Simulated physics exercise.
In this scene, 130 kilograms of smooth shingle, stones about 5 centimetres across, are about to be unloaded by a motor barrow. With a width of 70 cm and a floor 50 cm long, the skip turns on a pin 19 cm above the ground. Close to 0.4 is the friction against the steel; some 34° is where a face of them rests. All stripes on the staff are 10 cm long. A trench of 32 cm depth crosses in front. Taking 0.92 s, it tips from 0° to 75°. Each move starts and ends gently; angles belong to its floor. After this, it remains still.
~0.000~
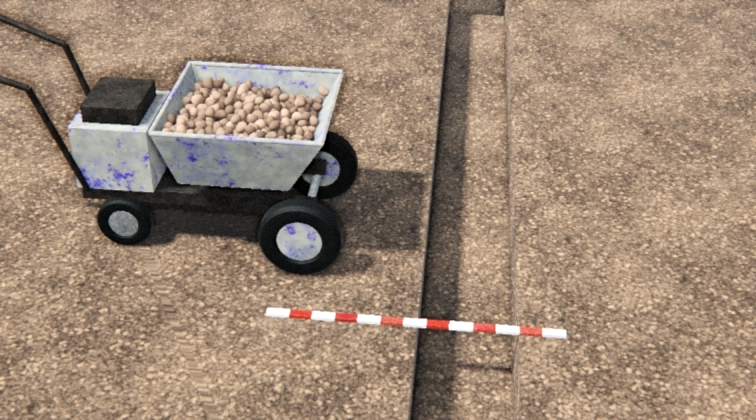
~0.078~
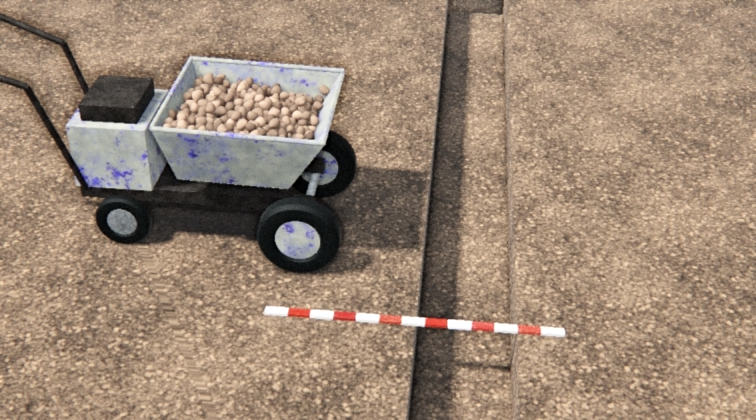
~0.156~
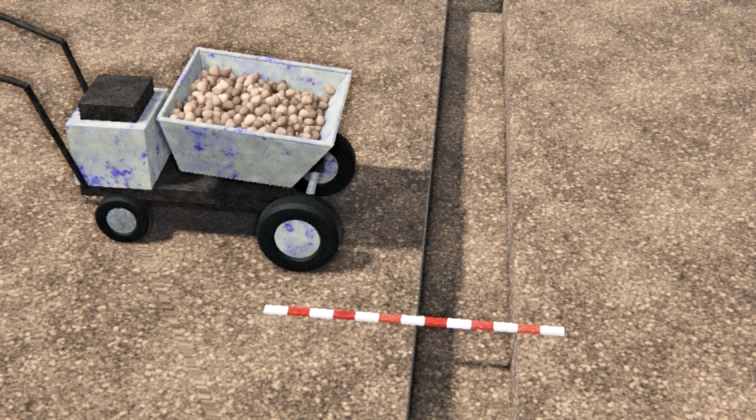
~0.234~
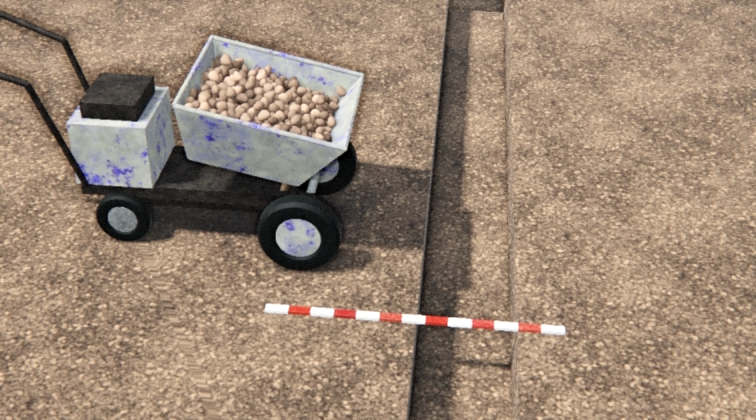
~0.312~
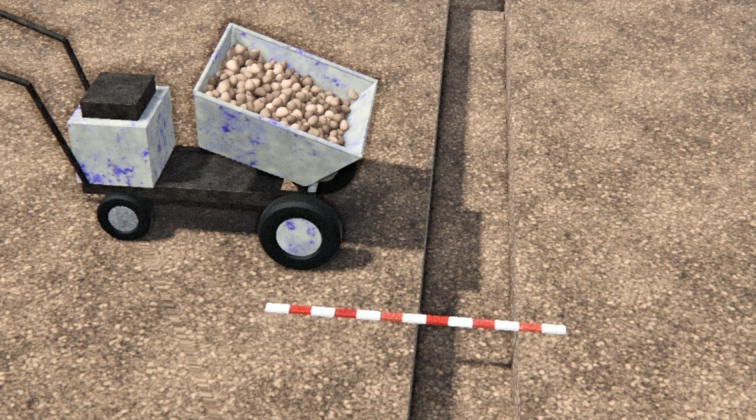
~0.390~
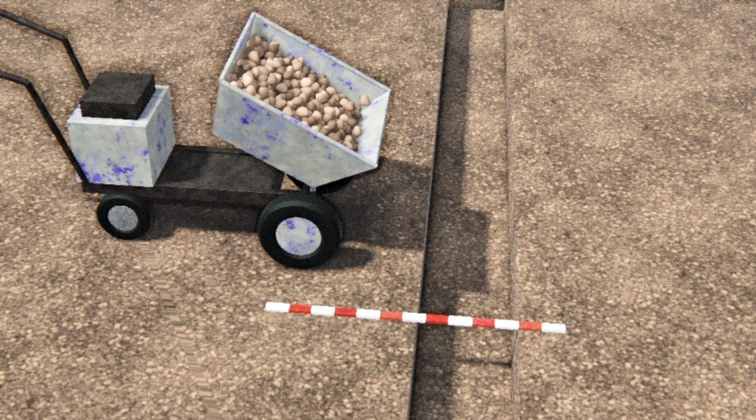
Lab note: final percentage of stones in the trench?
Approx. 98 %.
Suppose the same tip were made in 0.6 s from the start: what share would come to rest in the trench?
In that case, around 95%.
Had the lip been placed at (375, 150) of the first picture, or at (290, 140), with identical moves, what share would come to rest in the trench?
From the first spot near 60, from the second near 90 per cent.
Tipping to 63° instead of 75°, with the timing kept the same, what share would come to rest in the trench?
About 75%.
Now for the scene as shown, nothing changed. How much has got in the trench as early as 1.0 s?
Close to 45 per cent at that time.
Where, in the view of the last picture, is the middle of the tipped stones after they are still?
The resting stones are centred at roughly (472, 280).
After 0.7 s the floor is at 63°; 100 % in the skip; the foremost stones are at (419, 193).
After 1.0 s the floor is at 75°; 53 % in the skip, 47 % in the trench; the foremost stones are at (509, 266).
After 1.4 s the floor is at 75°; 19 % in the skip, 80 % in the trench, 2 % past the trench; the foremost stones are at (601, 225).
After 3.3 s the floor is at 75°; 0 % in the skip, 98 % in the trench, 2 % past the trench; the foremost stones are at (671, 230).
